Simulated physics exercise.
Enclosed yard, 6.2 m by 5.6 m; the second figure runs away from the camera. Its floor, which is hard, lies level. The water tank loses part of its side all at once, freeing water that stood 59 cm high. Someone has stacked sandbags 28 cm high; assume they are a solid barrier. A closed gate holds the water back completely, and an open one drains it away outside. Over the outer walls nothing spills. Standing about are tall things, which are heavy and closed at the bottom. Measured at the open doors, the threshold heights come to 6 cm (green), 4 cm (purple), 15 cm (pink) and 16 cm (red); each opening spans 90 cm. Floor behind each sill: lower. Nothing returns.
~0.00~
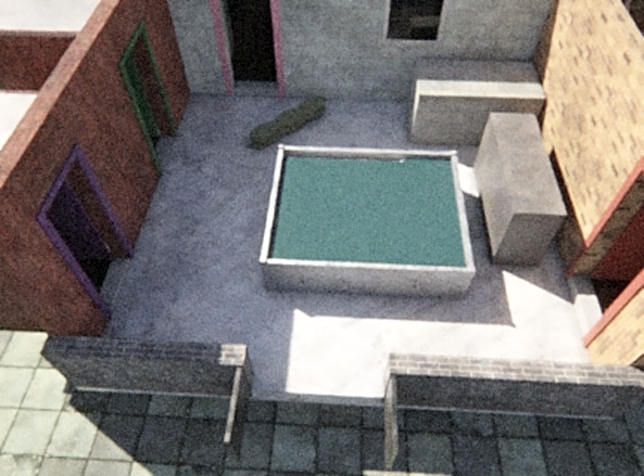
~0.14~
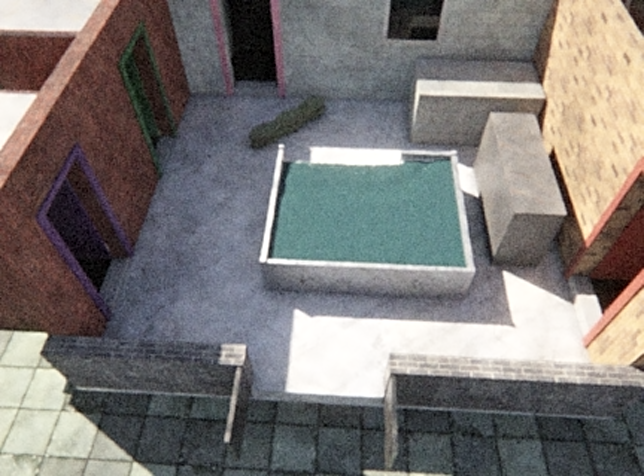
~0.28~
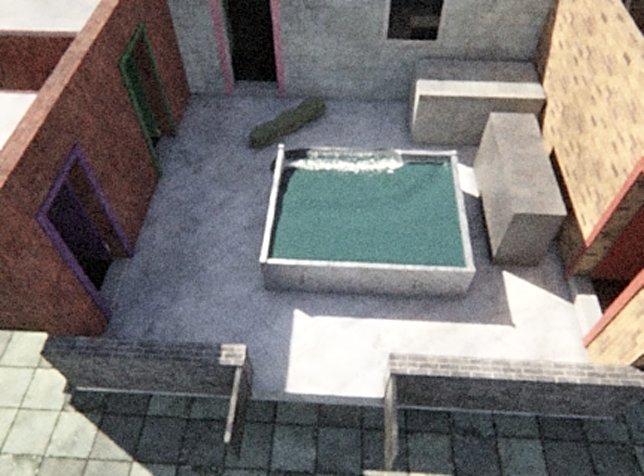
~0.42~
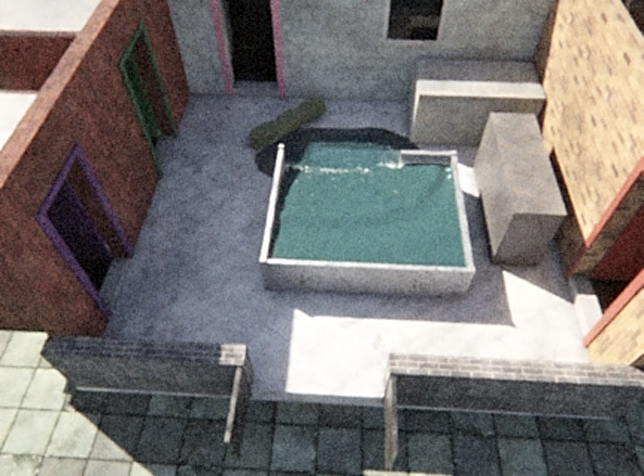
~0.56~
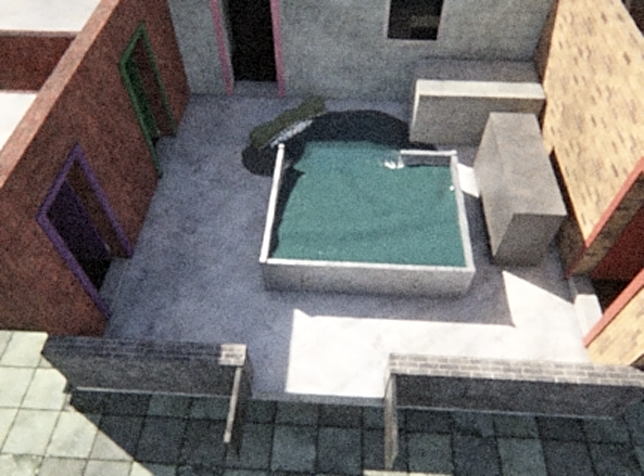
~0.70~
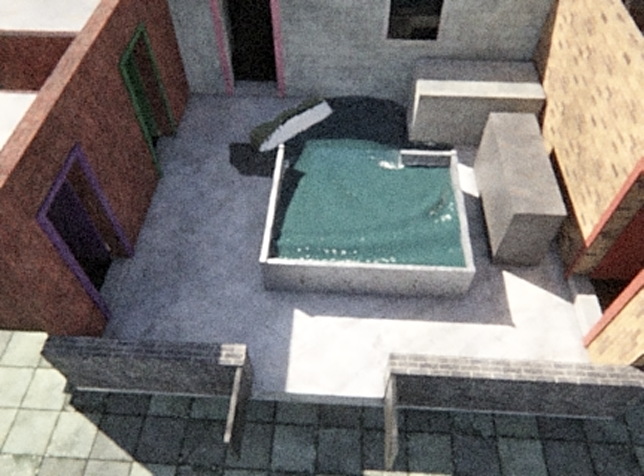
Water pouring from the far side of a raised tank and spreading dark across the pale floor of a walled yard.
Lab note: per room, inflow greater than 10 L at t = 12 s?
One by one: Green door: Beyond the set amount; purple door: Beyond the set amount; pink door: Short of the set amount; red door: Short of the set amount.
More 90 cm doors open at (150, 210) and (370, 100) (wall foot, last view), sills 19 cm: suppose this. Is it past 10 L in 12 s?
In the order given, lower then higher.
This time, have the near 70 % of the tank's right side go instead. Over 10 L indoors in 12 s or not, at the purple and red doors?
At purple the amount is higher than the mark, while at red it is higher than the mark.
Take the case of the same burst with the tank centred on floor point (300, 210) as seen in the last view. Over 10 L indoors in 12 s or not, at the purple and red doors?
Result - purple door exceeds it, red door does not exceed it.
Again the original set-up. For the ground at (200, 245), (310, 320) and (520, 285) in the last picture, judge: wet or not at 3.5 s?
Well, the first is drenched, the next untouched by it, the last untouched by it.
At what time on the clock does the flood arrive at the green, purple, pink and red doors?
Green = 1.8 s, purple = 3.0 s, pink = 1.4 s, red = 6.5 s.
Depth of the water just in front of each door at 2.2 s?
Depth readings (cm): Green = 8; purple = 0; pink = 9; red = 0.
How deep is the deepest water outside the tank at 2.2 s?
Around 56 centimetres deep.
After 1.4 s water covers 25 % of the floor and is deepest (48 cm) near (348, 104); green door not reached, purple door not reached, pink door not reached, red door not reached.
After 2.2 s water covers 45 % of the floor and is deepest (56 cm) near (509, 103); green door 8 cm at the sill, 0 L in, purple door not reached, pink door 9 cm at the sill, 0 L in, red door not reached.
After 3.5 s water covers 60 % of the floor and is deepest (59 cm) near (511, 109); green door 13 cm at the sill, 17 L in, purple door 4 cm at the sill, 0 L in, pink door 6 cm at the sill, 0 L in, red door not reached.
After 7.0 s water covers 90 % of the floor and is deepest (18 cm) near (112, 312); green door 11 cm at the sill, 78 L in, purple door 7 cm at the sill, 8 L in, pink door 5 cm at the sill, 0 L in, red door 8 cm at the sill, 0 L in.
After 12.0 s water covers 95 % of the floor and is deepest (18 cm) near (472, 108); green door 8 cm at the sill, 116 L in, purple door 9 cm at the sill, 63 L in, pink door 8 cm at the sill, 0 L in, red door 14 cm at the sill, 1 L in.
